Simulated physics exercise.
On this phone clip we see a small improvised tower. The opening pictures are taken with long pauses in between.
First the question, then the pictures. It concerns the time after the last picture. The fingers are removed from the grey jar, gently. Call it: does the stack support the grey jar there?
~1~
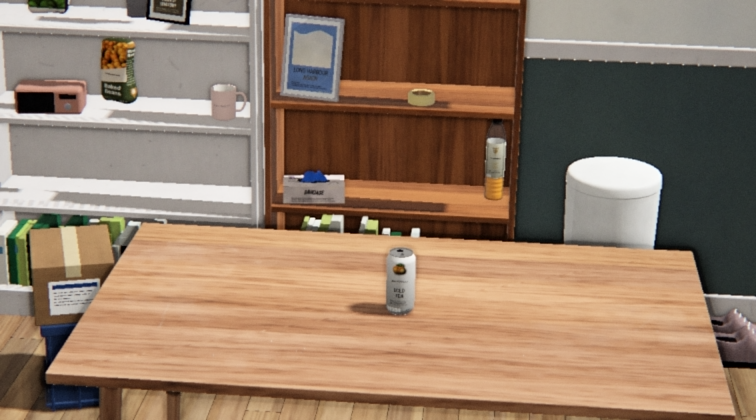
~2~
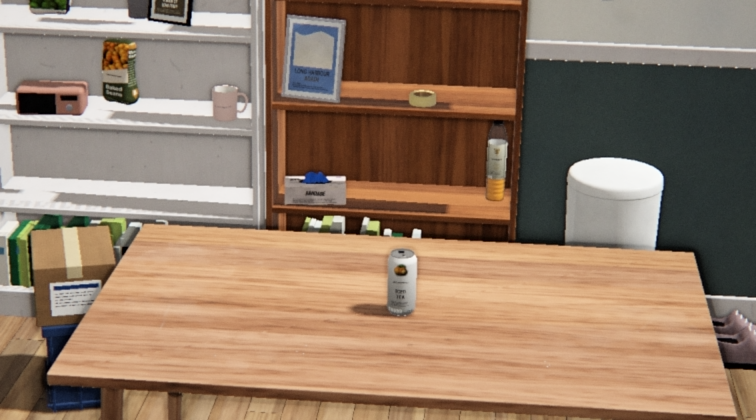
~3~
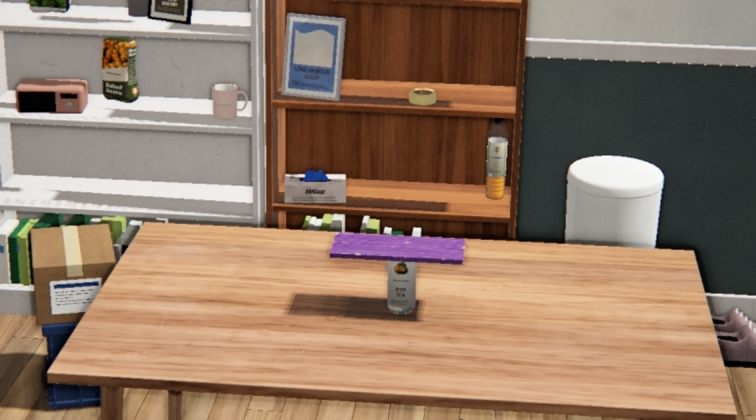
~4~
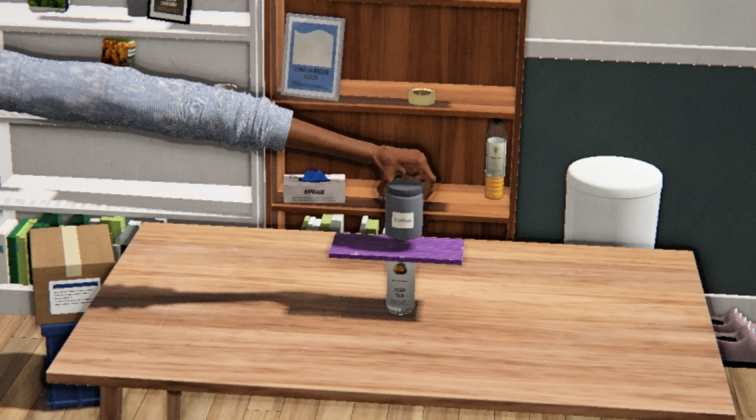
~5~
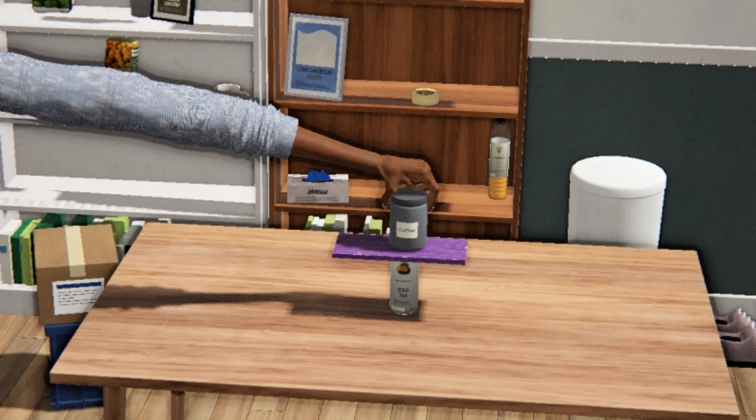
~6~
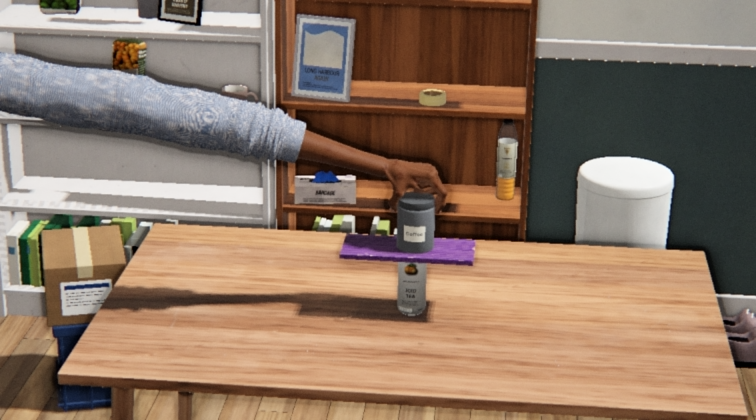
Yes, it does.
Then, 0.10 s past the last view, nothing moves.
Then, 0.50 s past the last view, grey jar resting near (416, 223).
Finally, all 3 still in place. Final places as the last picture's camera would see them, grey jar near (416, 223). The stack keeps its balance.
